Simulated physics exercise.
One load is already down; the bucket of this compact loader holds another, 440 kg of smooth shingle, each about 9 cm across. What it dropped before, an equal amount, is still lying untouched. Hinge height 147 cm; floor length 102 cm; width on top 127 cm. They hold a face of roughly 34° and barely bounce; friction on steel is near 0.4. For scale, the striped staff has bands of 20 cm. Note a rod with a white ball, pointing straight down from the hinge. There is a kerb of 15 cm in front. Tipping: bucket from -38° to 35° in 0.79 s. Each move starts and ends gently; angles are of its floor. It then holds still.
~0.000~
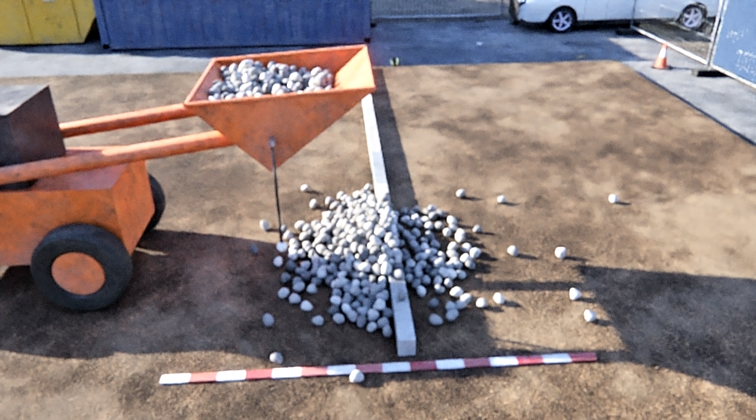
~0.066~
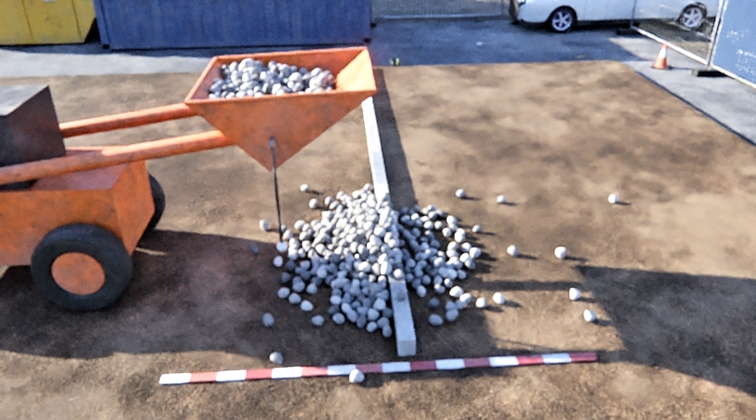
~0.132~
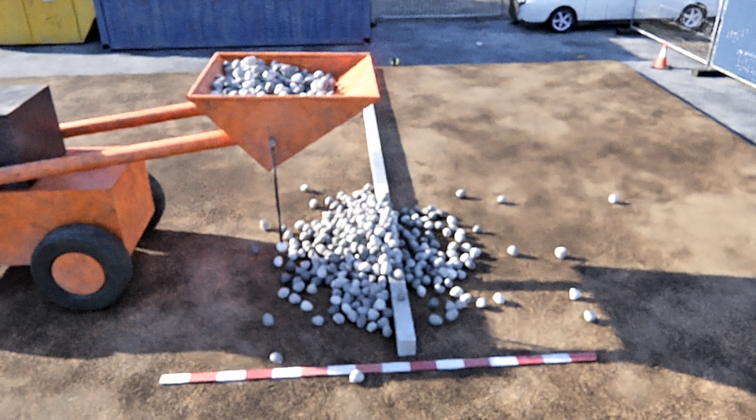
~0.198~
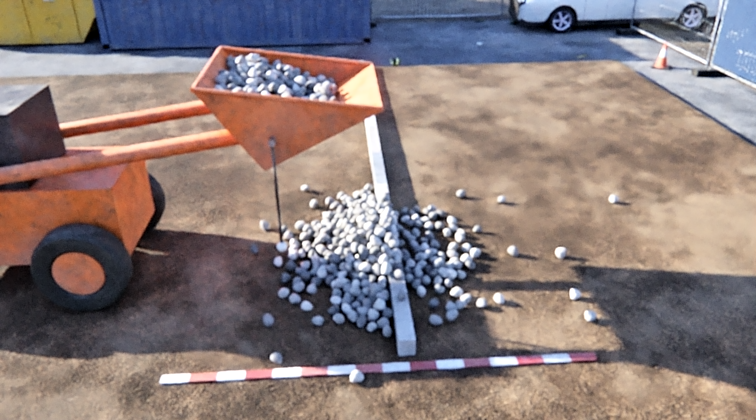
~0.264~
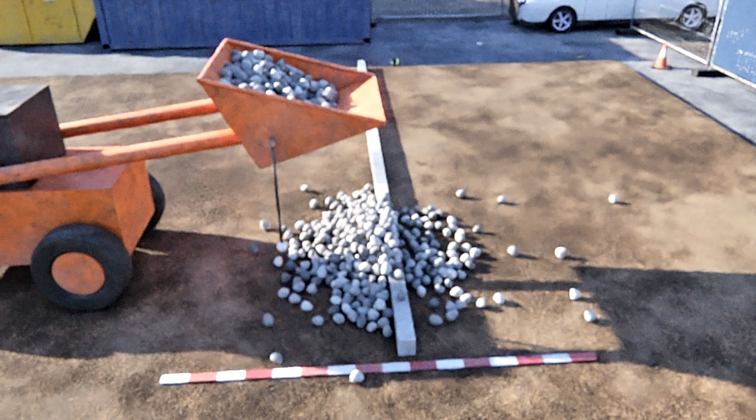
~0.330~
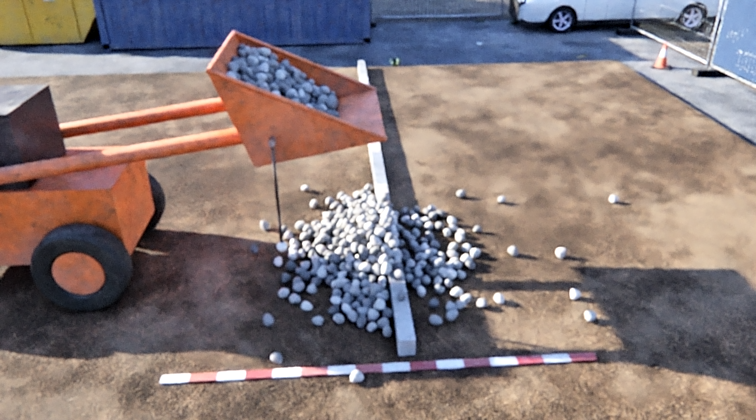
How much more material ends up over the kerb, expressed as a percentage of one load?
About 95 per cent of a load more.
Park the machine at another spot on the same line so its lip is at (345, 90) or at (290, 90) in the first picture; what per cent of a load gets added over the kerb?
Near 65 in a hundred, then near 10 in a hundred.
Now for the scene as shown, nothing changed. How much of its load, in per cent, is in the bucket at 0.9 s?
Some 90 %, roughly, is held.
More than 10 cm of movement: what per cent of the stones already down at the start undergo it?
Near 15 per cent, I reckon.
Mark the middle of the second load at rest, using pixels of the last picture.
They settle centred around (446, 243).
After 0.6 s the floor is at 23°; in per cent of one load, 100 in the bucket, 80 on this side of the kerb, 20 over the kerb; the foremost stones are at (534, 237).
After 0.9 s the floor is at 35°; in per cent of one load, 91 in the bucket, 89 on this side of the kerb, 20 over the kerb; the foremost stones are at (534, 237).
After 1.2 s the floor is at 35°; in per cent of one load, 34 in the bucket, 112 on this side of the kerb, 54 over the kerb; the foremost stones are at (534, 237).
After 4.1 s the floor is at 35°; in per cent of one load, 0 in the bucket, 85 on this side of the kerb, 115 over the kerb; the foremost stones are at (631, 234). Net gain over the kerb, 95.
